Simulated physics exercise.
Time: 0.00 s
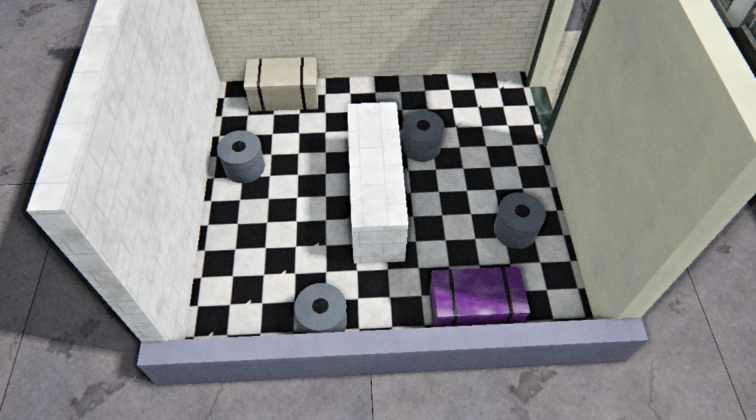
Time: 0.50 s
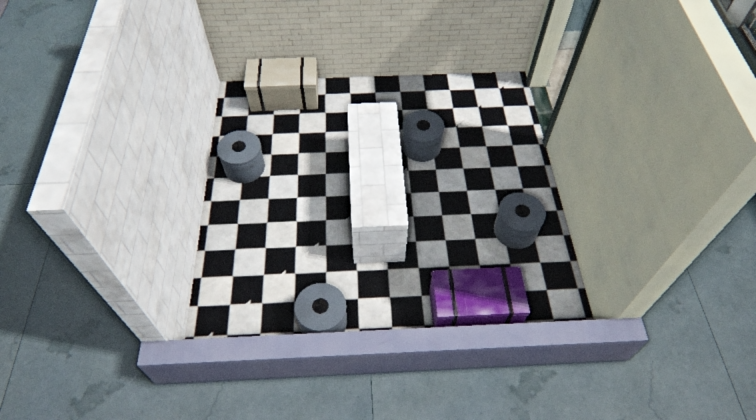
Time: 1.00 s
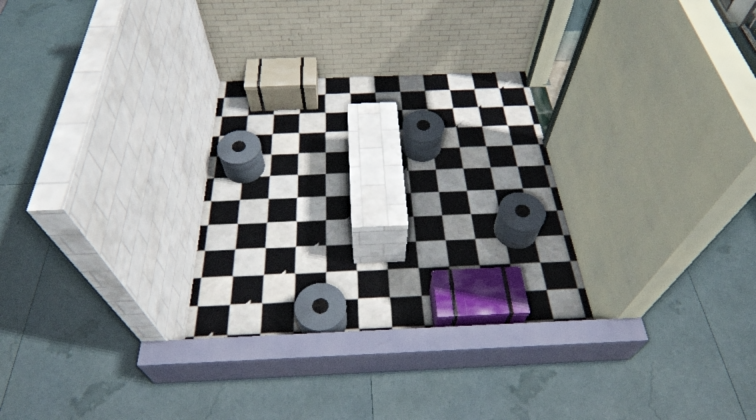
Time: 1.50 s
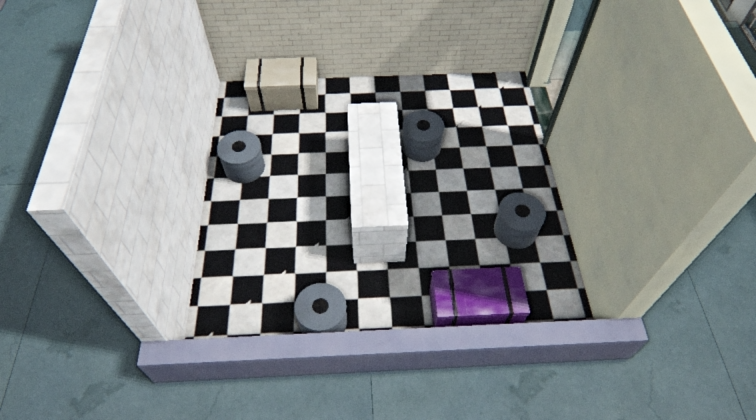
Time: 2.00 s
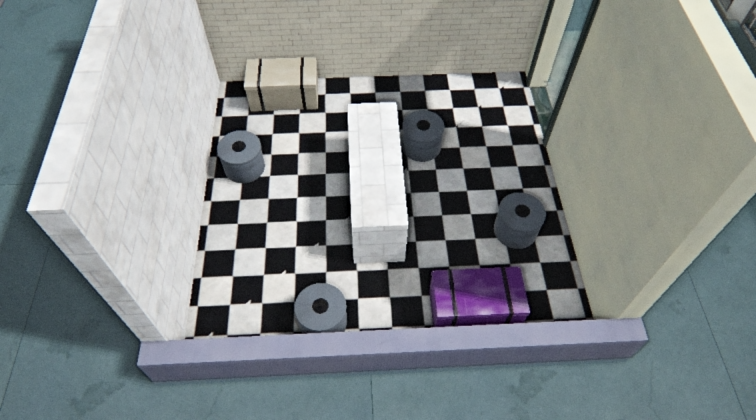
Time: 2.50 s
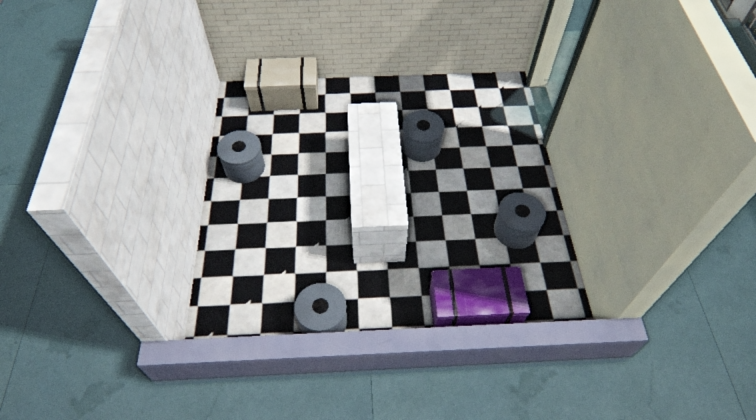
The video shows a small open-topped room with a checkered floor, a white central block, four dark grey cylinders, a beige trunk and a purple trunk, all staying still as a little water appears by the doorway at right.
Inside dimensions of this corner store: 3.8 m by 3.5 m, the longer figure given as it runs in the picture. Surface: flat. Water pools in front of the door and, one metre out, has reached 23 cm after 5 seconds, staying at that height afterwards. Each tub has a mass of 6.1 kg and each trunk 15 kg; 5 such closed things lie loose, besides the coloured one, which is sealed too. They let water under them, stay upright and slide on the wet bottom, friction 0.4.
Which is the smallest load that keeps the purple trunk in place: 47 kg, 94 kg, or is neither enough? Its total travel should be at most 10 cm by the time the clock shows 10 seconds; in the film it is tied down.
47 kg is enough.
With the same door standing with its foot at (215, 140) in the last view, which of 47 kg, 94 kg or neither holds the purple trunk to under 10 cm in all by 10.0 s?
Note: The lighter mass keeps it.
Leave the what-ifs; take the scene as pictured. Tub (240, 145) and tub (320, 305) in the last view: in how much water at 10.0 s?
I'd put it at 11 cm and 9 cm respectively.
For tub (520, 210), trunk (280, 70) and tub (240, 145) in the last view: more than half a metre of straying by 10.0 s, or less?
Taking them in order: Within the mark, beyond the mark and beyond the mark.
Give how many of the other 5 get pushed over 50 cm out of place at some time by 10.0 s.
That makes 4.
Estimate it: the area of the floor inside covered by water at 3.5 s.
Wet area: Approx. 2.0 m2.
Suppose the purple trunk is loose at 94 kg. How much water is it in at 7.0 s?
Close to 3 cm deep.
After 3.5 s the purple trunk would be 0 cm from its start with 47 kg and 0 cm from its start with 94 kg; 0 cm of water round it then.
After 4.5 s the purple trunk would be 0 cm from its start with 47 kg and 0 cm from its start with 94 kg; 0 cm of water round it then.
After 7.0 s the purple trunk would be 0 cm from its start with 47 kg and 0 cm from its start with 94 kg; 3 cm of water round it then.
After 10.0 s the purple trunk would be 0 cm from its start with 47 kg and 0 cm from its start with 94 kg; 7 cm of water round it then.
